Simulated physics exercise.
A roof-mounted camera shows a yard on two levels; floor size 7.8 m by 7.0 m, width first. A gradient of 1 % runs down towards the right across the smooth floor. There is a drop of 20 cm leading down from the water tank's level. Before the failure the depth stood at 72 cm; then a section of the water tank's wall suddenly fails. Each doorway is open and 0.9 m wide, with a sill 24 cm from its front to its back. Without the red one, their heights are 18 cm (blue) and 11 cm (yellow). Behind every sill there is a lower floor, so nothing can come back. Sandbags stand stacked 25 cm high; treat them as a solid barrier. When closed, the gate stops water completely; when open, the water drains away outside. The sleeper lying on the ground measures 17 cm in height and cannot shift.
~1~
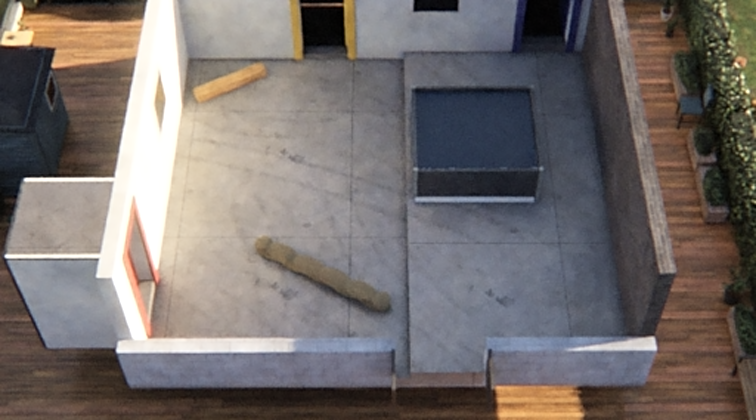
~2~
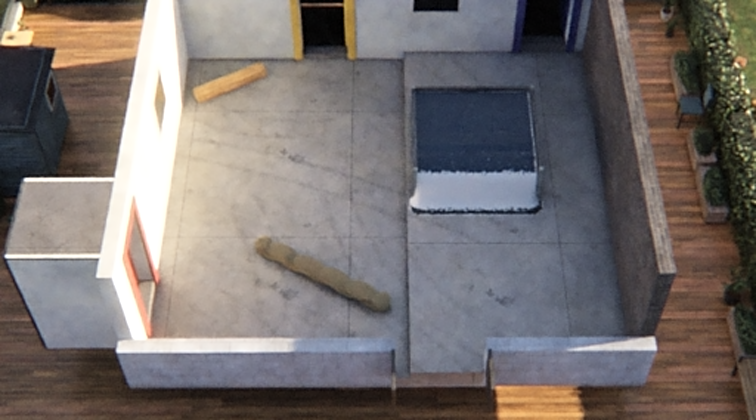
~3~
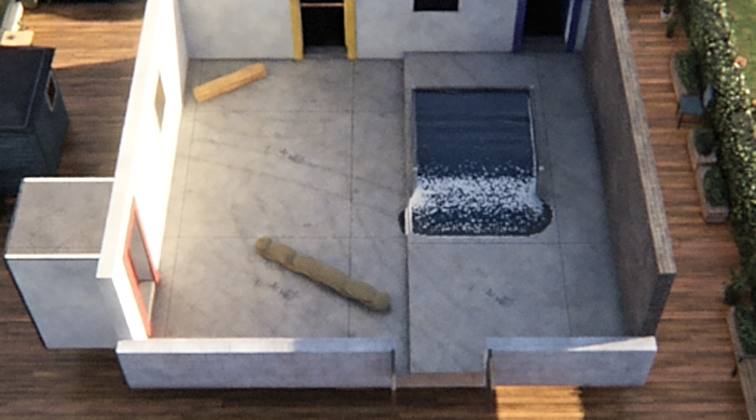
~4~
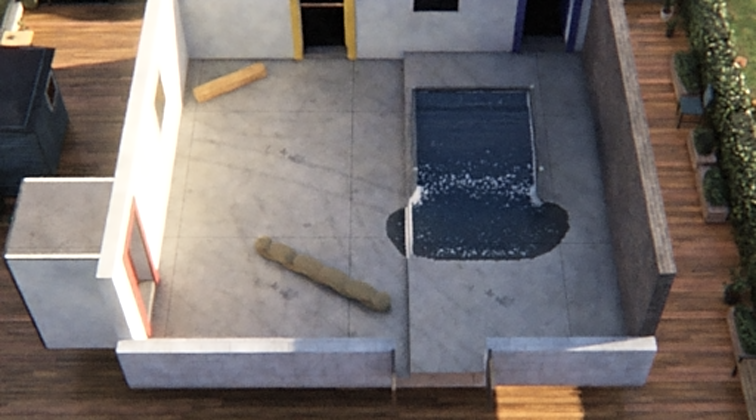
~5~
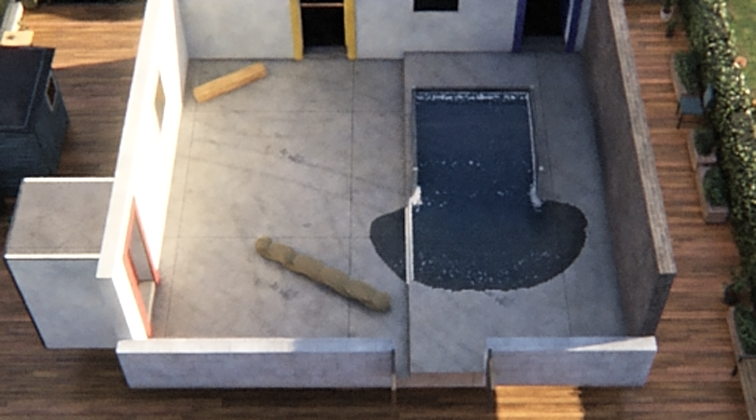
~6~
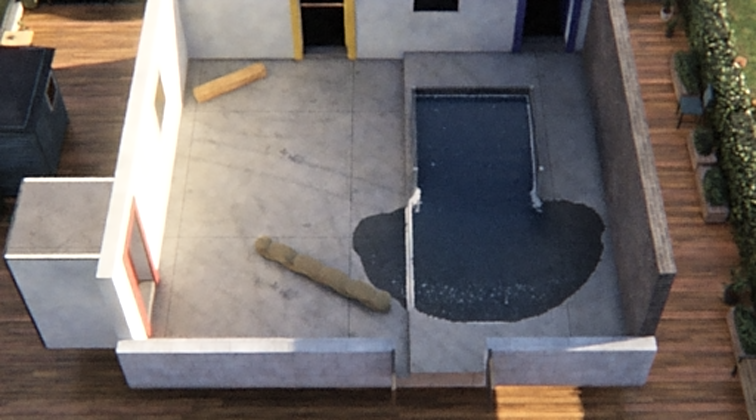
A walled yard with a smooth grey floor, bordered by wooden decking and a hedge on the right, is seen from high above by a still camera. A dark blue water tank stands right of centre, with a tan sandbag row and a wooden beam to its left and yellow and blue doorways behind. Water bursts from the tank's front, foams white, and spreads forward and sideways in a widening dark pool.
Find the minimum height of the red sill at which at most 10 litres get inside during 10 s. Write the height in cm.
The minimum is about 6 cm.
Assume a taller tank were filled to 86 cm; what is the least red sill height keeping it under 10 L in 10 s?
The step would need to be some 8.5 cm high.
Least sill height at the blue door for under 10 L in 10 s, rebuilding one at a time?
For blue, a step near 11.5 cm.
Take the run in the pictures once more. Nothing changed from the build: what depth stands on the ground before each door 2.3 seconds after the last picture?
Lab note, cm: Blue 0; red 0; yellow 0.
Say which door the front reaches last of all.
Last: Yellow.
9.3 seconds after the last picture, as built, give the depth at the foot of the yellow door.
It works out to about 4.5 centimetres deep.
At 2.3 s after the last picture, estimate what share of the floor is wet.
I'd say near 35 percent.
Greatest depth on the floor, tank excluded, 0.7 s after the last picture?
I'd estimate roughly 36 cm.
Then, 0.7 s after the last picture water covers 25 % of the floor, deepest (36 cm) near (504, 359); it has not reached the red door.
Then, 2.3 s after the last picture water covers 35 % of the floor, deepest (32 cm) near (515, 359); it has not reached the red door.
Then, 9.3 s after the last picture water covers 90 % of the floor, deepest (8 cm) near (589, 110); 3 cm at the red door, 0 litres in over its 16 cm sill.
At the red door as built, the water peaked near 11 cm, 5.7 s after the last picture.
Run again over the same 10 s with other heights there, 19 litres in over 4.5 cm, 6 litres over 7 cm. The limit of 10 litres is kept from about 6 cm up.
